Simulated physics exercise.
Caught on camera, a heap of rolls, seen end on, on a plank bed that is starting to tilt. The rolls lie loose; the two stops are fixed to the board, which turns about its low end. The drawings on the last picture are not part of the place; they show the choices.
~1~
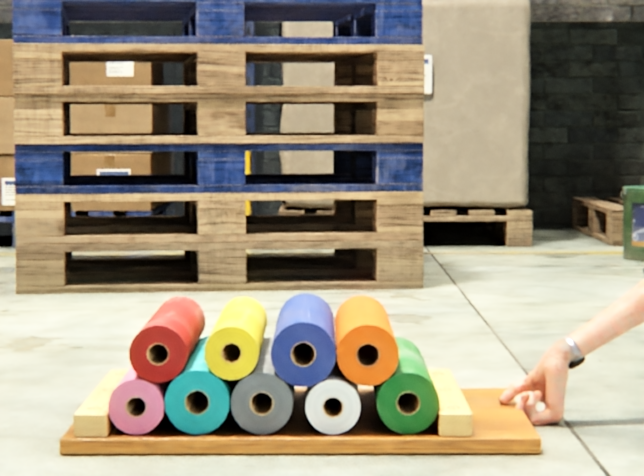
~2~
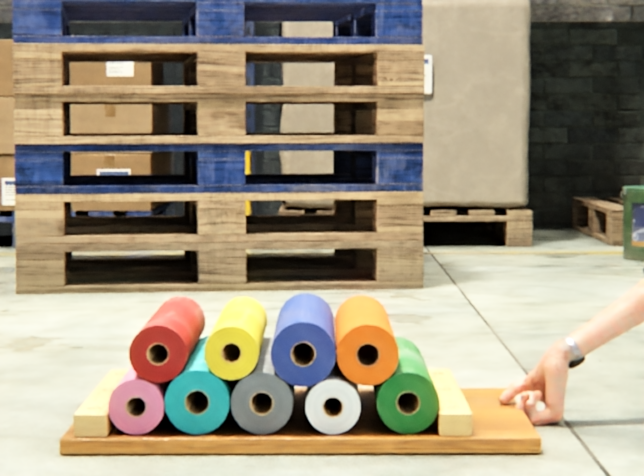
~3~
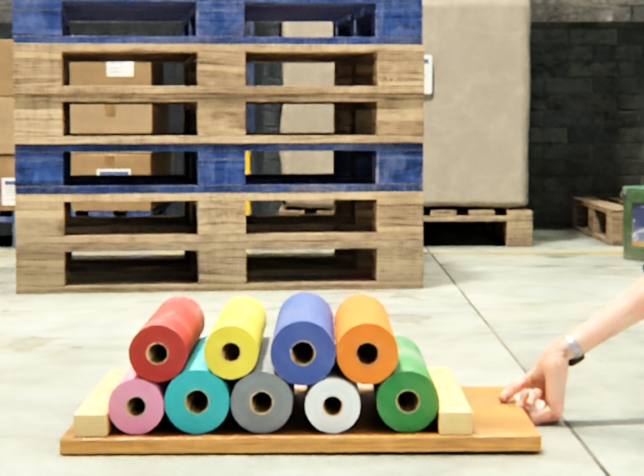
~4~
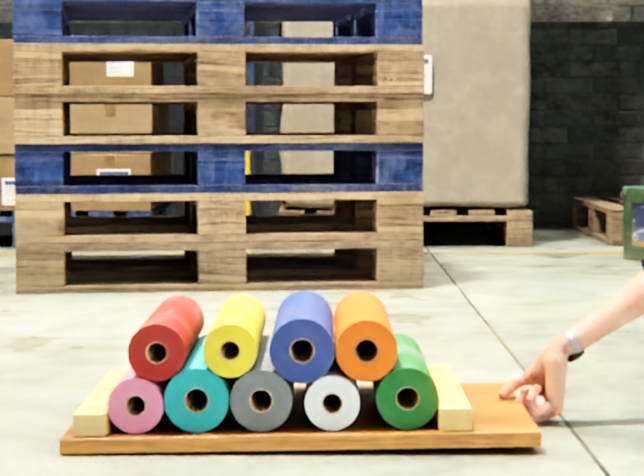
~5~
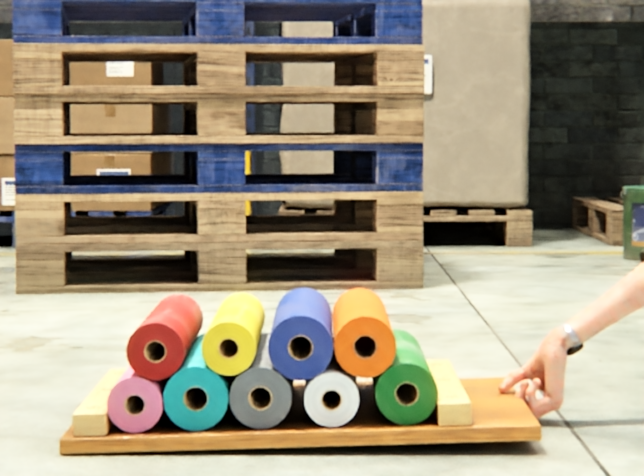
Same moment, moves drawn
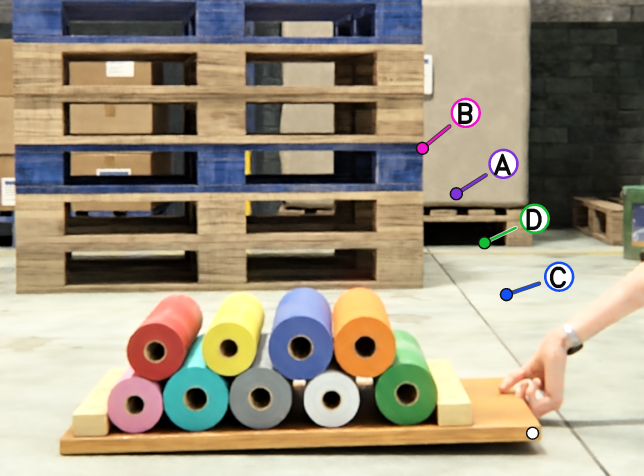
In a warehouse with stacked pallets behind, nine colored rolls lie in two rows between pale blocks on a wooden board, a hand at its right end. The board stays almost level at first, then the hand raises that end slightly, and the rolls shift barely leftward with it, still stacked.
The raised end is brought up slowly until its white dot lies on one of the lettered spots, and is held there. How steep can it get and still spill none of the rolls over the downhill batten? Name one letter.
At most to C.
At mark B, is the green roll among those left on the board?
The green roll: Yes.
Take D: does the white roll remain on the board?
Yes, with D.
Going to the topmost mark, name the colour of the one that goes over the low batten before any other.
First is the red one.
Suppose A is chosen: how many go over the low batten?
At A the number is four.
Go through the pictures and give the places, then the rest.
Red roll (158, 354); blue roll (303, 354); orange roll (368, 355), in the first picture.
Orange roll (368, 355); board (302, 408), in the second picture.
Board (302, 406); green roll (408, 401); orange roll (367, 353); yellow roll (231, 352), in the third picture.
Board (302, 405); pink roll (135, 406); turquoise roll (197, 400), in the fourth picture.
Board (302, 402); pink roll (135, 404); turquoise roll (196, 398), in the fifth picture.
On the marked copy, A at (456, 194); B at (422, 148); C at (506, 295); D at (485, 243); the white dot at (533, 433).
With C. Early on, board at 14°.
Further on, board at 19°.
At the end, board at 19°, none over the low batten.
As for the rest, A four over the low batten (yellow, red, blue, orange); B four over the low batten (yellow, red, blue, orange); D four over the low batten (yellow, red, blue, orange).
